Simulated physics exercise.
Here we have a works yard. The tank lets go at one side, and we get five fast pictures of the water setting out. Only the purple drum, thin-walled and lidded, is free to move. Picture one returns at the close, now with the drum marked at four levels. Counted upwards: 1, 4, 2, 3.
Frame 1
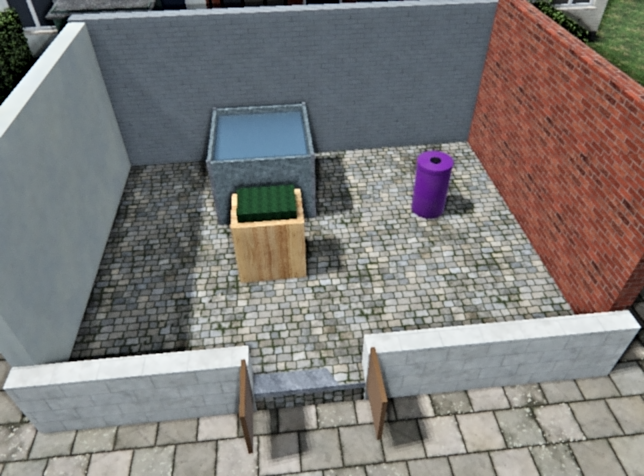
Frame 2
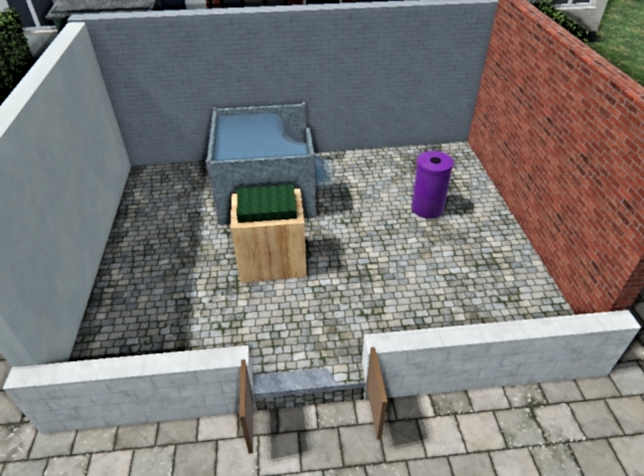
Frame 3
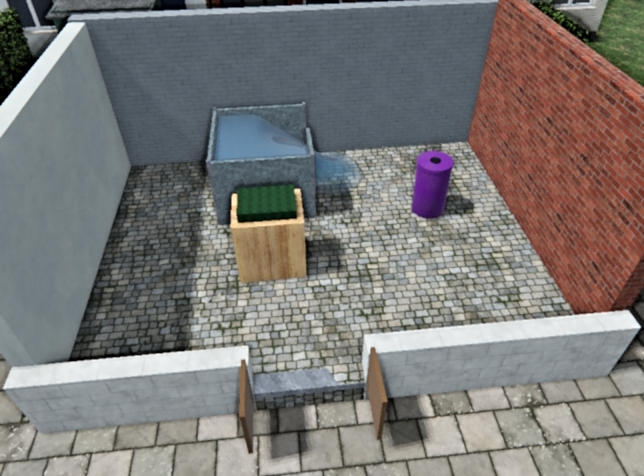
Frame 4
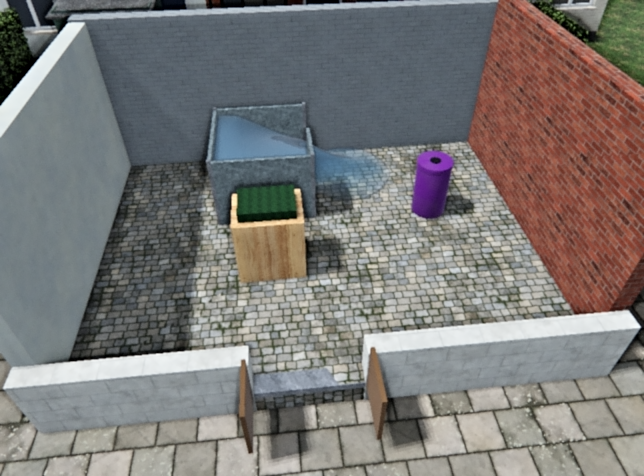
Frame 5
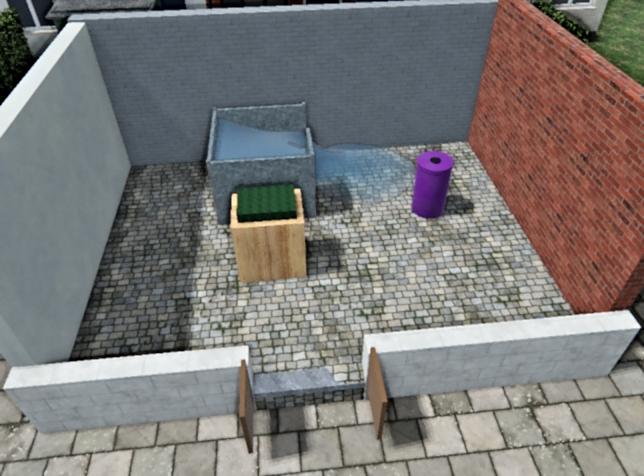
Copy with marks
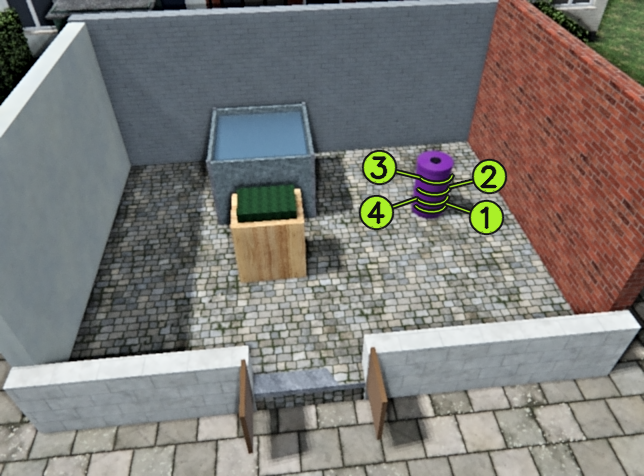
Water pours from the stone tank and spreads right across the cobbles toward the purple drum.
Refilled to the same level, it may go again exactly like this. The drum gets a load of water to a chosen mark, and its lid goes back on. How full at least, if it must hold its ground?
Level 4.
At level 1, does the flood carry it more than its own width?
Yes, it does.
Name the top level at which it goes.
Level 1.
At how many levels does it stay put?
Three of the four.
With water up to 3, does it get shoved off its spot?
No, that is safe.
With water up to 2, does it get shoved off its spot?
No.
On the marked copy, 1 at (433, 211); 2 at (437, 194); 3 at (439, 183); 4 at (435, 204); from the bottom up 1, 4, 2, 3.
If 1 is chosen, it is pushed about its own width away.
If 2 is chosen, it does not move.
If 3 is chosen, it does not move.
If 4 is chosen, it does not move.
